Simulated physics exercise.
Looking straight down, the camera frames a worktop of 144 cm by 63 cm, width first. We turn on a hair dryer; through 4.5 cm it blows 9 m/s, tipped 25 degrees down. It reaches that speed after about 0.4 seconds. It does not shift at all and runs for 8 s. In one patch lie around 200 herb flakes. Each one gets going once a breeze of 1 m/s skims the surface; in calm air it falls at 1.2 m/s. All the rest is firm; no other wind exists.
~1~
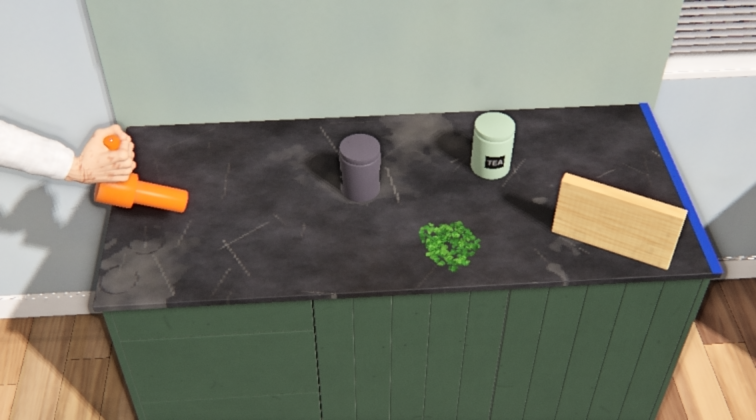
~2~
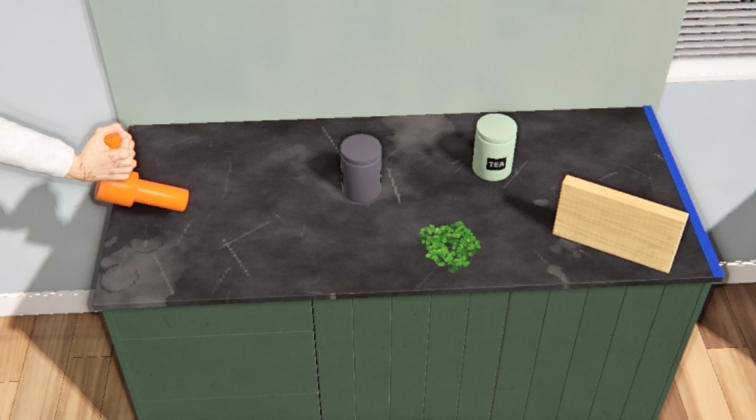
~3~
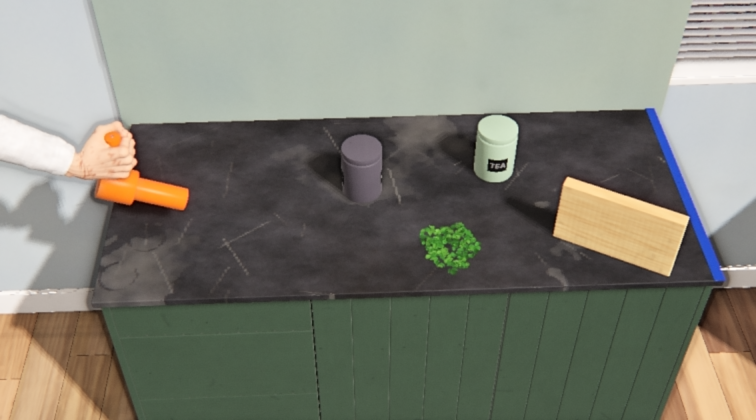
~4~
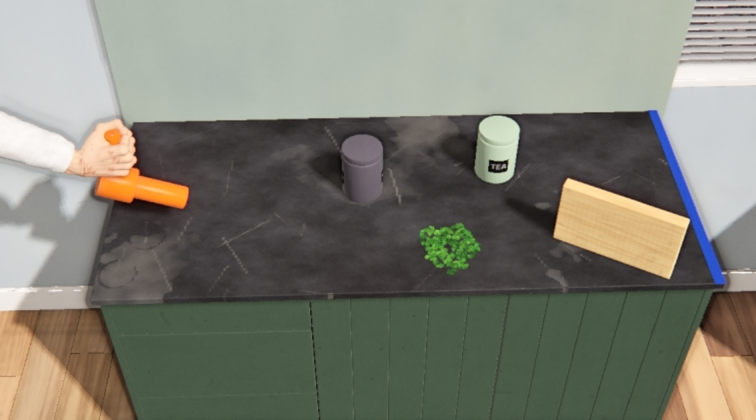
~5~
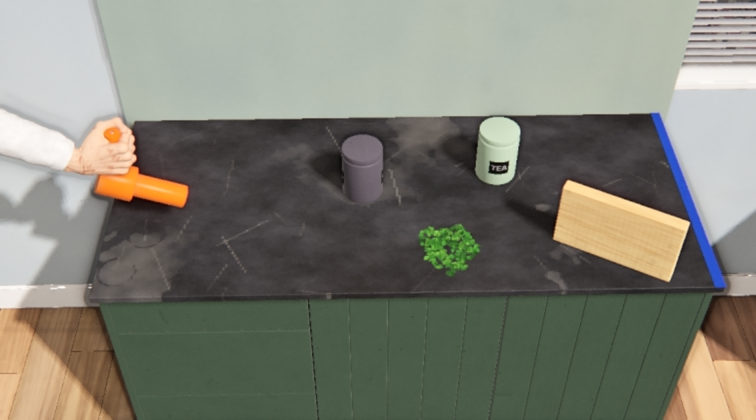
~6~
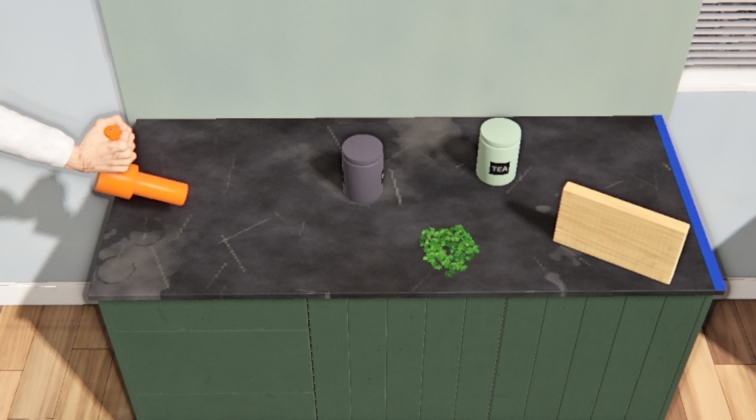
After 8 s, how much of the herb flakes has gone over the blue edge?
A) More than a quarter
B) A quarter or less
A quarter or less (B).
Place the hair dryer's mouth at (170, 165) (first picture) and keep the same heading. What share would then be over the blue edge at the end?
Result: Approx. 0 %.
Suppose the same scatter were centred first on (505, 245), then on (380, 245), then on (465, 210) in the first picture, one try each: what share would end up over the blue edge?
In that order: 10 %, 5 %, 90 %.
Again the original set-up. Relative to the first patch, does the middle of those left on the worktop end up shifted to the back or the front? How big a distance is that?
It has shifted to the near edge, by around 10 cm.
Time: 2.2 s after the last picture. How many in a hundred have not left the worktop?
Close to 40 in a hundred are still there.
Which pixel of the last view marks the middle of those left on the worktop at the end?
At about (633, 273).
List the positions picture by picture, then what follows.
In the first frame, the middle of the herb flakes is near (452, 242), none has stirred yet and the mouth of the hair dryer is at (184, 202).
In the second frame, the middle of the herb flakes is near (452, 242), none has stirred yet and the blue edge is centred on (684, 183).
In the third frame, the middle of the herb flakes is near (452, 244), none has stirred yet, the top of a jar is at (362, 148) and the top of a jar is at (498, 128).
In the fourth frame, the middle of the herb flakes is near (452, 244) and none has stirred yet.
In the fifth frame, the middle of the herb flakes is near (451, 245) and none has stirred yet.
In the sixth frame, the middle of the herb flakes is near (451, 246) and none has stirred yet.
Then, 1.2 s after the last picture the count stands so, 4 % are over the blue edge; the middle of those still in play is near (608, 266).
Then, 2.2 s after the last picture the count stands so, 8 % are over the blue edge; the middle of those still in play is near (614, 270).
Then, 4.0 s after the last picture the count stands so, 8 % are over the blue edge; the middle of those still in play is near (626, 274).
Then, 7.6 s after the last picture, at the end, 10 % are over the blue edge; the middle of those still in play is near (633, 273).
